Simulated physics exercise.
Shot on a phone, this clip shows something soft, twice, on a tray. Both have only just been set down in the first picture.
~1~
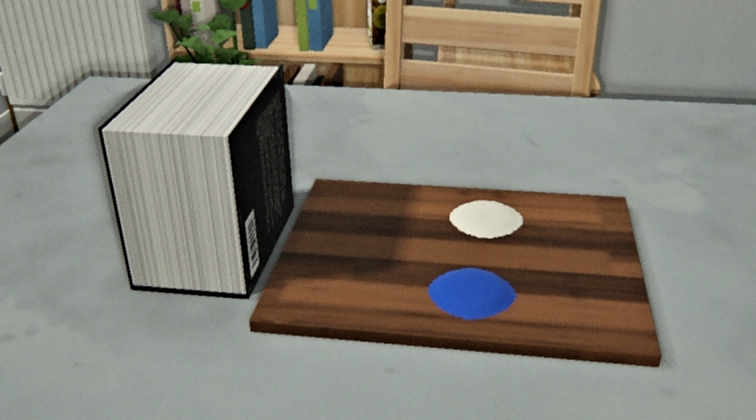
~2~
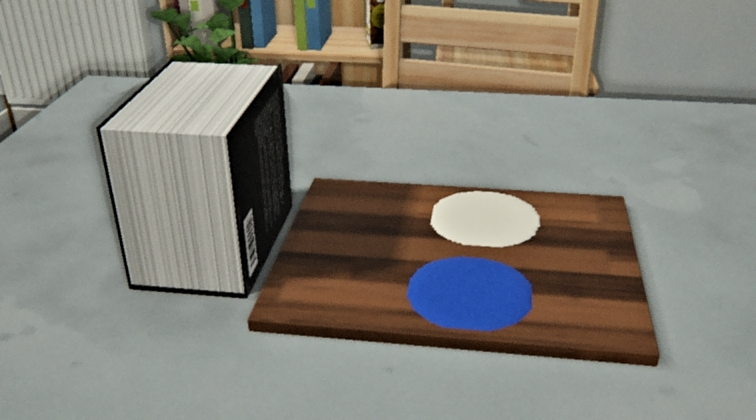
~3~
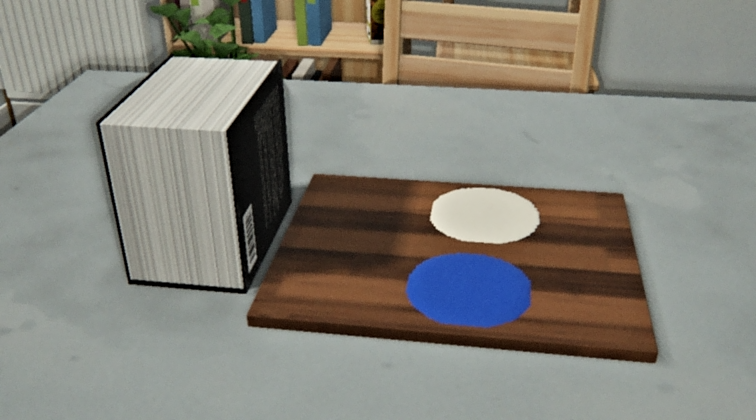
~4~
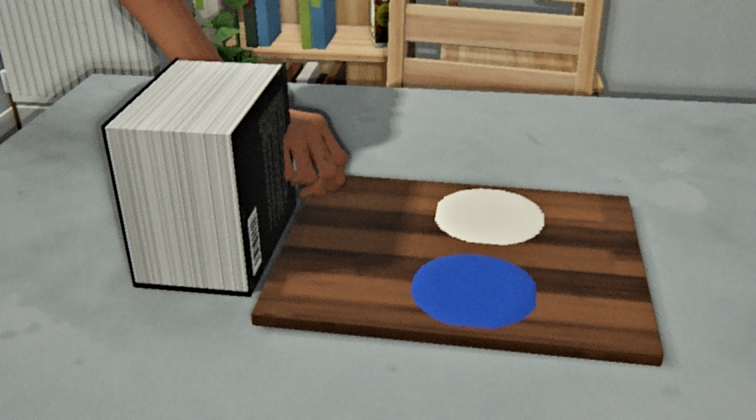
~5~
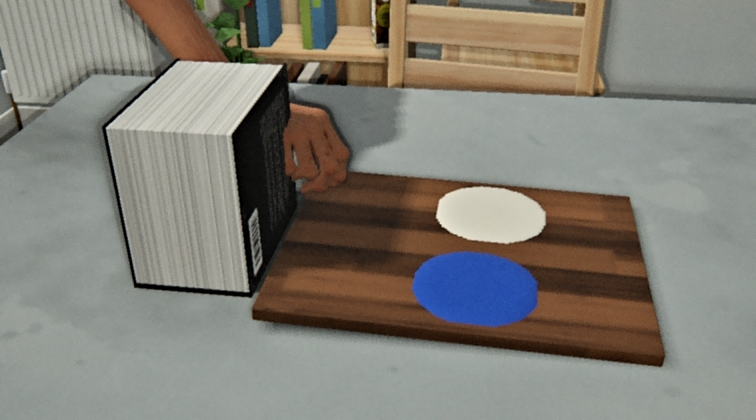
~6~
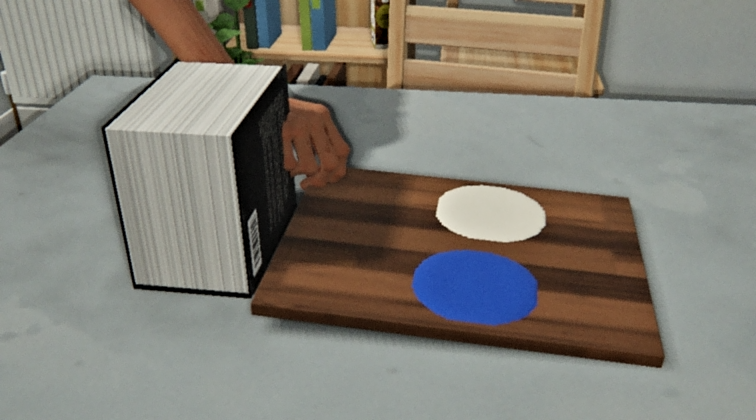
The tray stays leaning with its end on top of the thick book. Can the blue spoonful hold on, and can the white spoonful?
Note - blue spoonful: It leaves the surface; white spoonful: It leaves the surface.
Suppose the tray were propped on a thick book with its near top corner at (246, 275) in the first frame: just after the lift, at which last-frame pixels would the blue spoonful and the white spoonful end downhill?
(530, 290) and (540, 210).
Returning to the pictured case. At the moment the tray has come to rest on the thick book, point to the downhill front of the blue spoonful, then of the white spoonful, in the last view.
In the last view, the first is close to (645, 297) and the second close to (640, 227).
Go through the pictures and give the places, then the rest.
The tray lies flat; blue spoonful (472, 288) a low mound; white spoonful (486, 215) a low mound; thick book (177, 219), in the first picture.
They settle; blue spoonful (470, 290) spread thin; white spoonful (484, 217) spread thin, in the second picture.
At rest; blue spoonful (469, 286) spread thin; white spoonful (484, 213) spread thin, in the third picture.
A hand takes the end; blue spoonful (474, 288) spread thin; white spoonful (489, 214) spread thin, in the fourth picture.
The end is rising; blue spoonful (476, 285) spread thin; white spoonful (491, 213) spread thin, in the fifth picture.
The tray slopes by about 3°; blue spoonful (476, 284) spread thin; white spoonful (490, 211) spread thin; thick book (179, 218), in the sixth picture.
Soon after, slope about 32°; the blue spoonful has crept down a long way; the white spoonful has crept down a long way.
Later, the blue spoonful is dripping off the low end; the white spoonful is dripping off the low end.
In the end, slope about 32°; the blue spoonful is dripping off the low end; the white spoonful is dripping off the low end.
